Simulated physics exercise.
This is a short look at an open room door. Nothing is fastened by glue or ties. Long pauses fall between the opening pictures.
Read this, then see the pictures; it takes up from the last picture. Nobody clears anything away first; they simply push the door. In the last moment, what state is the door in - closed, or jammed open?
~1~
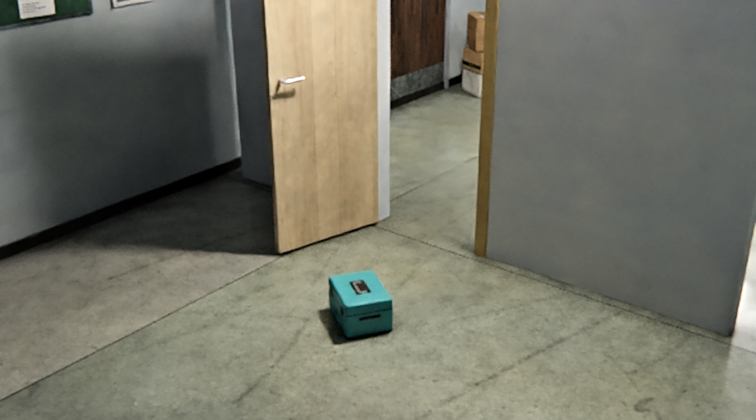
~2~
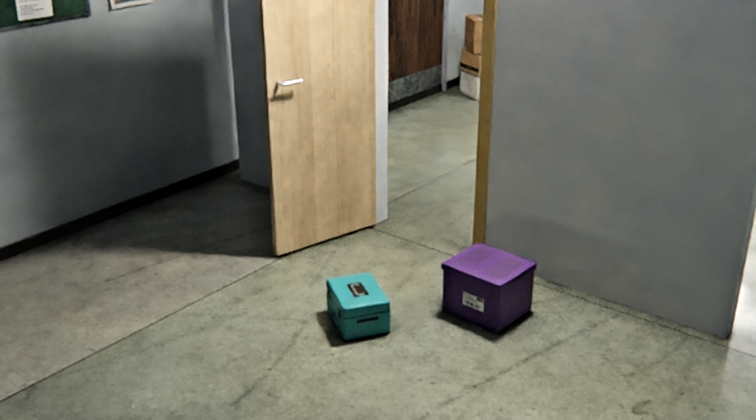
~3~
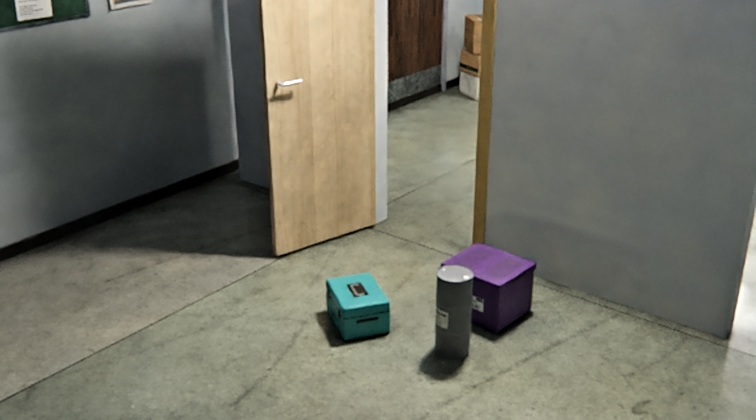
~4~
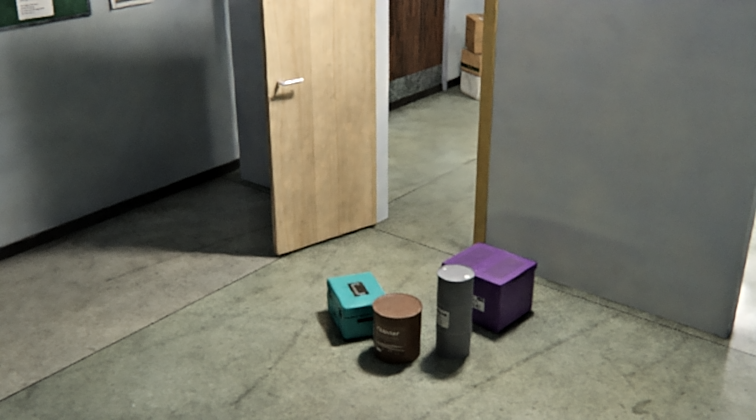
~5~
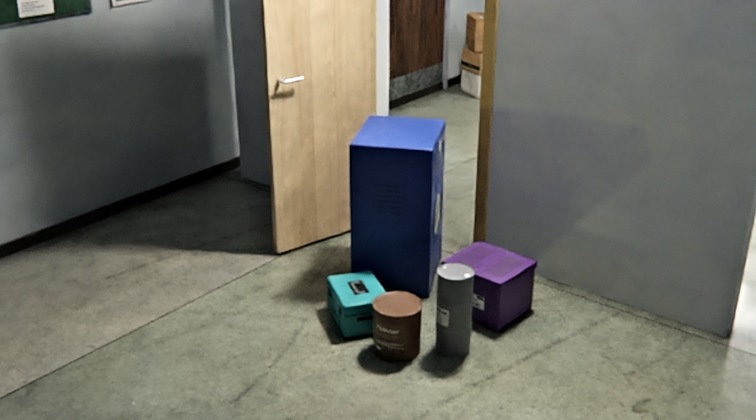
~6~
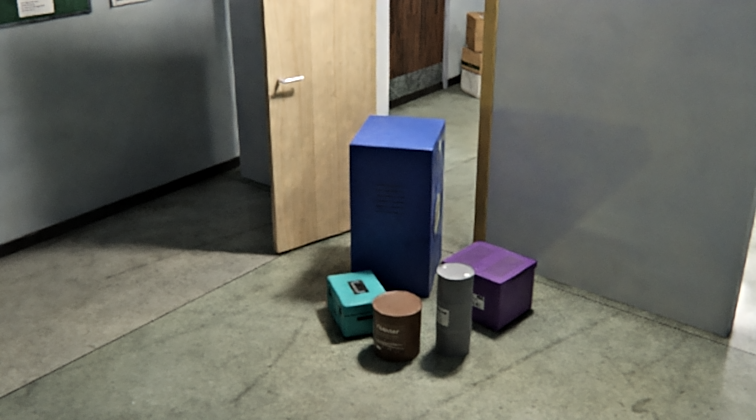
At the last moment the door is jammed open.
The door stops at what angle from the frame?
Open angle: About 60°.
Then, 0.60 s after the last picture, open by 86°.
Then, 0.80 s after the last picture, open by 73°.
At rest, open by 59°; all 5 in place. Seen from the same camera at the end, blue appliance near (401, 205).
